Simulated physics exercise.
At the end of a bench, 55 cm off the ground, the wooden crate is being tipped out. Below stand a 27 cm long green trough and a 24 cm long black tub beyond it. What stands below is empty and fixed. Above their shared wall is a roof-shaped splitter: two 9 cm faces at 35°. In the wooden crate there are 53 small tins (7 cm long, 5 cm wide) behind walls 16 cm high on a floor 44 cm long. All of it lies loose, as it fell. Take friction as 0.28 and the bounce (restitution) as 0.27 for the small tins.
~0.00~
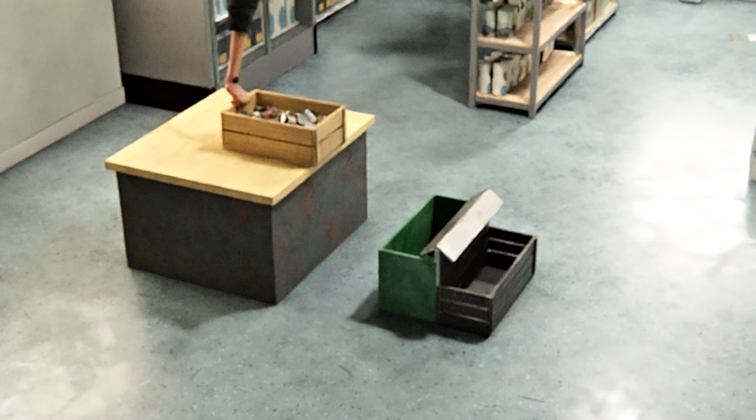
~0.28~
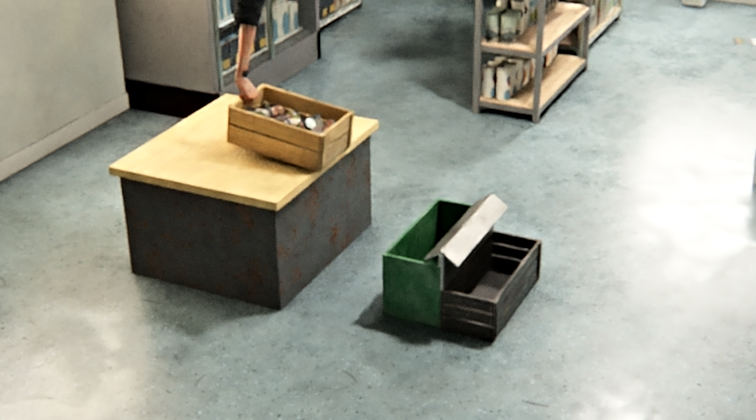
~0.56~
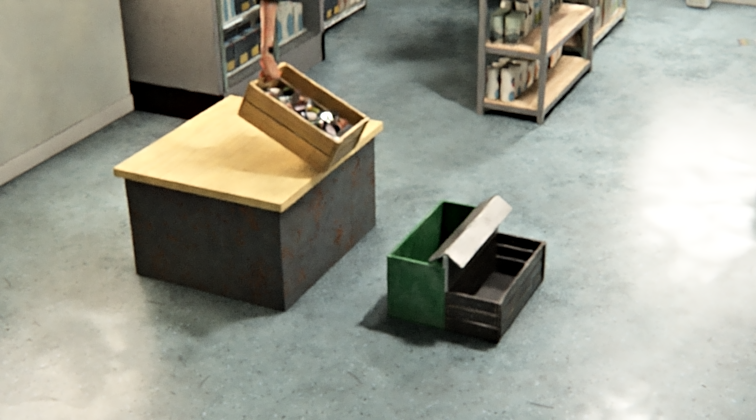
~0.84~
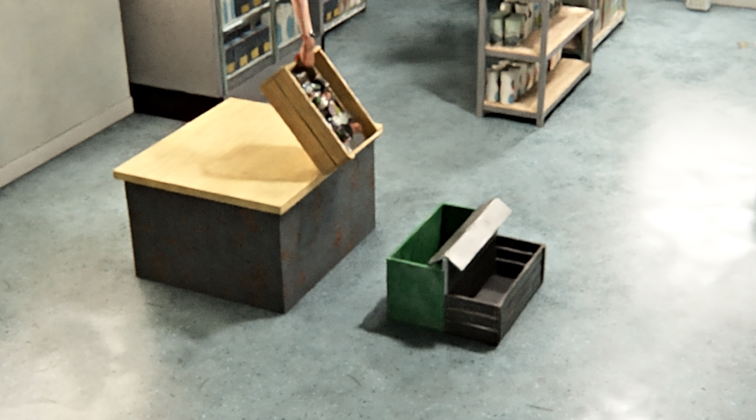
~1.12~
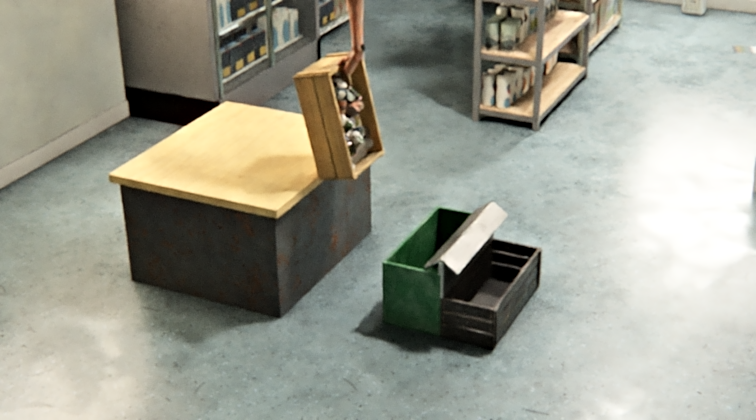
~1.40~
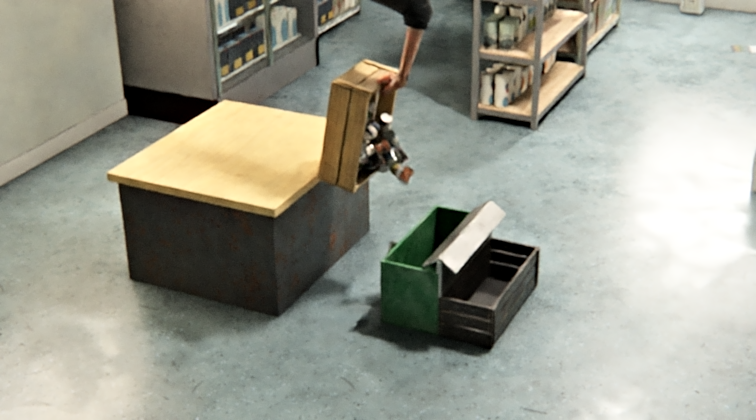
An arm reaches in from the top of a room with a blue-grey floor and shelves behind, seen from above at an angle. Its hand holds a wooden crate of small tins on a pale-topped bench at left, while a green trough and a black tub with a slanted grey piece between them stand at right. The hand tilts the crate steadily rightward past upright over the bench's end, and several tins tumble out, as the view shifts slightly.
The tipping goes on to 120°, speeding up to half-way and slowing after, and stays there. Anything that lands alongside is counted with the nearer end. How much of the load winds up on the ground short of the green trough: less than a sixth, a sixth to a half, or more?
In the end over half of them are on the ground short of the green trough.
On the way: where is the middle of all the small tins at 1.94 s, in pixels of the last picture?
At about (400, 273).
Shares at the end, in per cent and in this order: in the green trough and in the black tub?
About 30 and 0 per cent.
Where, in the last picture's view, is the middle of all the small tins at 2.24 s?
At about (397, 274).
After 1.53 s, tilt 109°; 31 still in the wooden crate, 1 in the green trough, 2 on the ground short of the green trough and 19 in the air.
After 1.70 s, tilt 117°; 15 still in the wooden crate, 8 in the green trough, 7 on the ground short of the green trough and 23 in the air.
After 1.94 s, tilt 120°; 2 still in the wooden crate, 14 in the green trough, 23 on the ground short of the green trough and 14 in the air.
Final count (at 2.24 s), 15 in the green trough and 38 on the ground short of the green trough. Asked share, 38 of 53, 72 per cent.
